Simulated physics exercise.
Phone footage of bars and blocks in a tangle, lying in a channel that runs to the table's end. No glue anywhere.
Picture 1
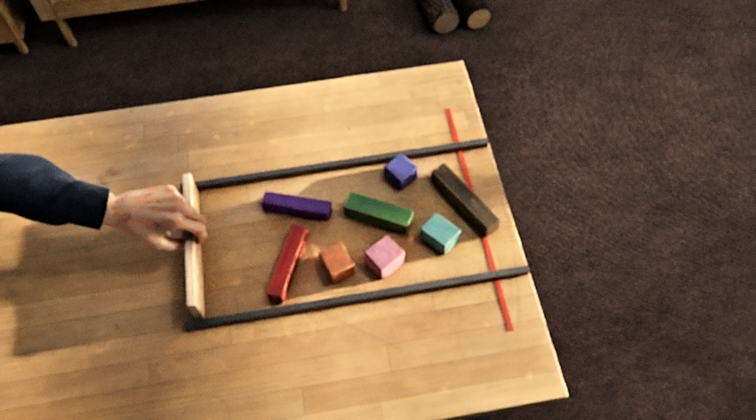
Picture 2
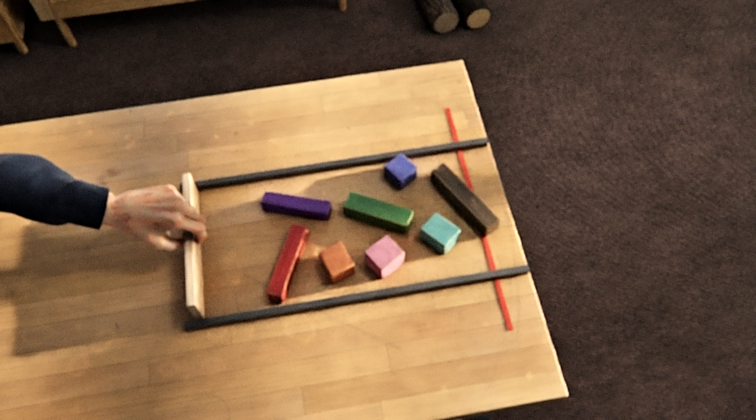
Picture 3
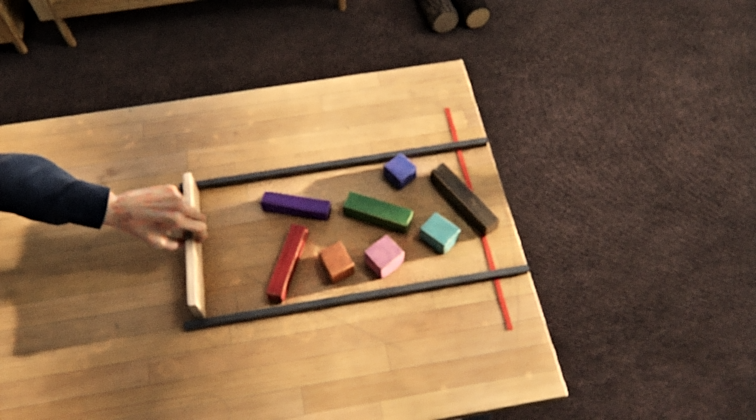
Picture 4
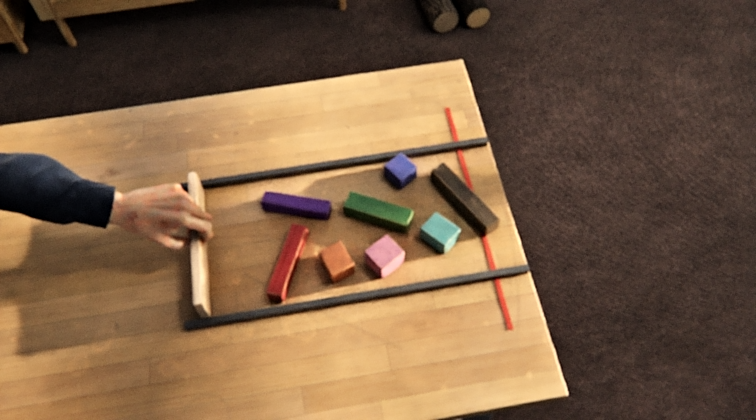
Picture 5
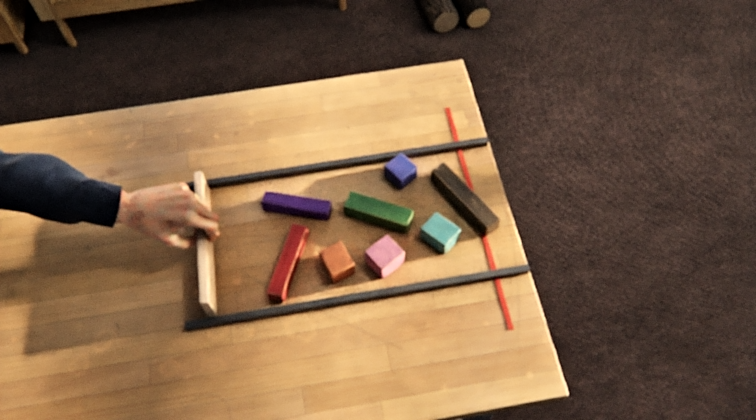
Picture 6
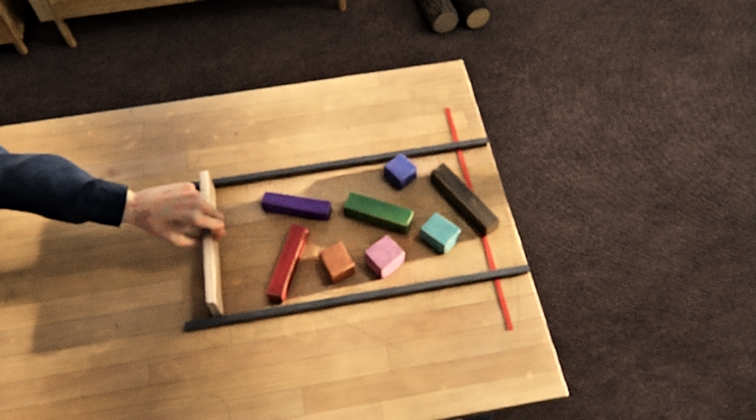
The video shows a hand holding a light wooden board across a channel on a wooden table, first still, then sliding it slightly right toward scattered coloured bars and blocks, which stay motionless between two dark rails near red tape.
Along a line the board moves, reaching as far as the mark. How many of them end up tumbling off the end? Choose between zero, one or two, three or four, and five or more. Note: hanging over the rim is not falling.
The count is three or four.
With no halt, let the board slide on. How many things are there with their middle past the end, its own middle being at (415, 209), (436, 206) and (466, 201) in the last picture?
0, 1 and 4.
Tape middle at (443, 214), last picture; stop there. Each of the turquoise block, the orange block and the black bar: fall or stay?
As for the turquoise block, it ends up falling; the orange block keeps its place; the black bar keeps its place.
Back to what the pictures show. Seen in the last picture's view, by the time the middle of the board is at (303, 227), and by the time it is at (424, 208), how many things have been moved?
5, then 8.
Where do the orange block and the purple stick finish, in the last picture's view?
First (516, 236), then (483, 172).
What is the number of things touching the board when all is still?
Number: 2.
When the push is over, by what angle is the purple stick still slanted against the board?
The angle comes out near 15 degrees.
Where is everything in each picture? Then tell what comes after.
In the first frame, black bar (465, 199); turquoise block (440, 234); blue block (401, 172); board (193, 245); tape (476, 209).
In the second frame, turquoise block (440, 234); green bar (378, 213).
In the third frame, blue block (400, 172); purple stick (296, 206).
In the fourth frame, black bar (464, 198); orange block (337, 262).
In the fifth frame, turquoise block (440, 233); pink block (385, 257).
In the sixth frame, black bar (464, 199); turquoise block (440, 234); blue block (401, 172); board (211, 242); tape (476, 209).
Soon after, none off yet; black bar at rest near (464, 199); turquoise block moving near (445, 235); blue block at rest near (401, 172).
Then, none off yet; black bar moving near (468, 196); turquoise block moved well along near (501, 249); blue block moved about its own width near (417, 165).
At rest, the number that fall off is three or four; fallen, pink block, green bar, turquoise block and black bar.
